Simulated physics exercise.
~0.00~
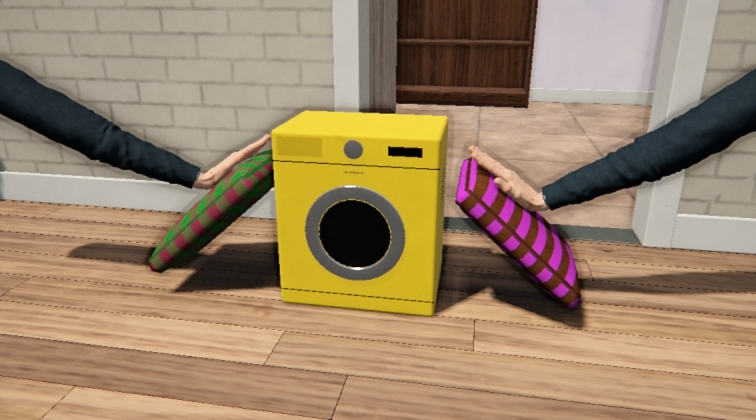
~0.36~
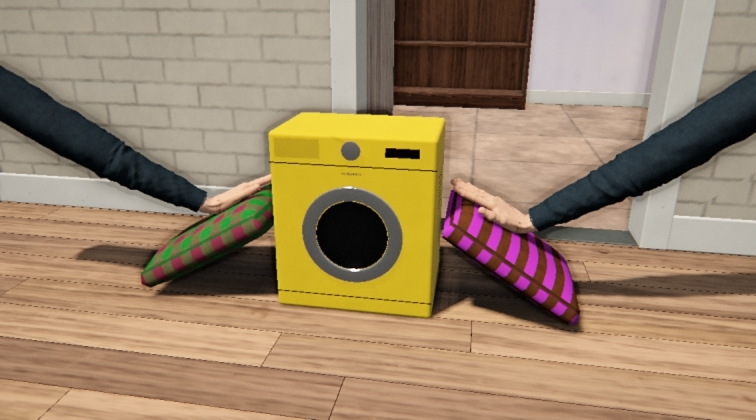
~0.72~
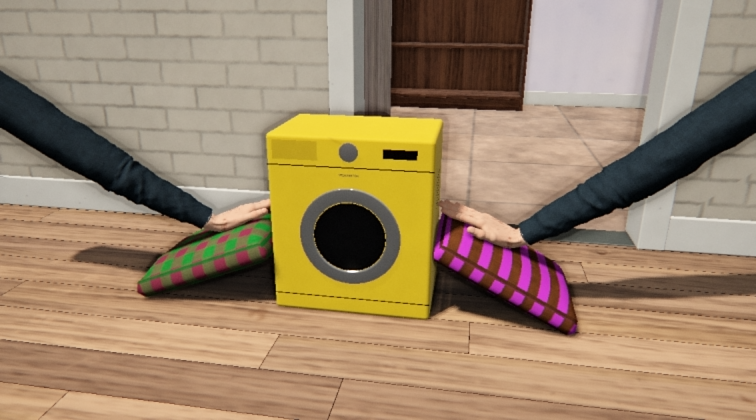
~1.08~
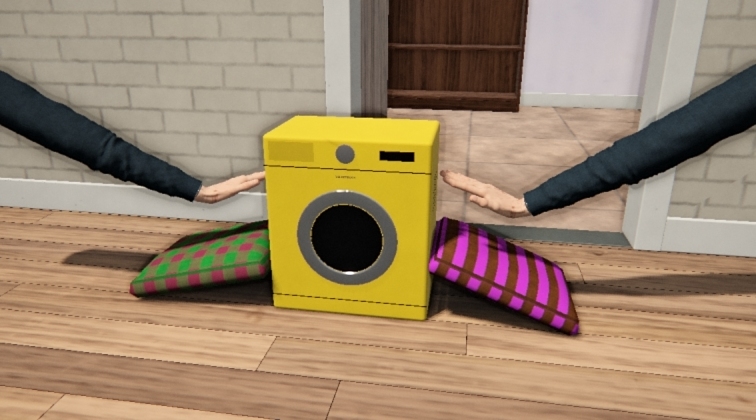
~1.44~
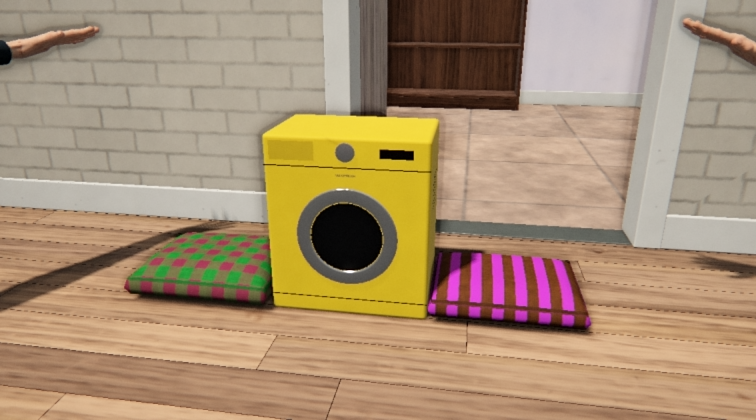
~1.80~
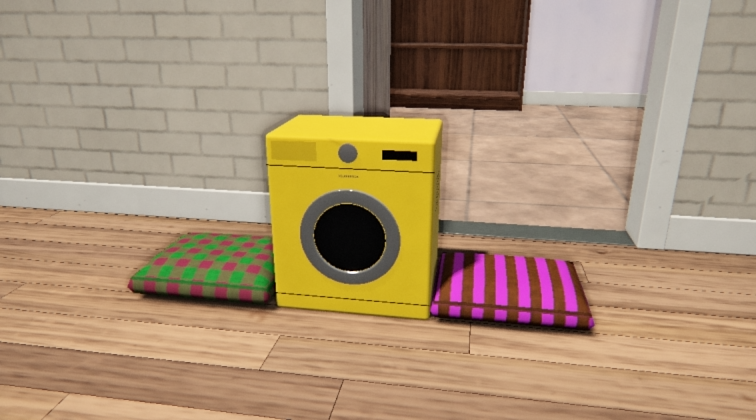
On a wooden floor, two hands release cushions beside a yellow machine, and both slump flat.
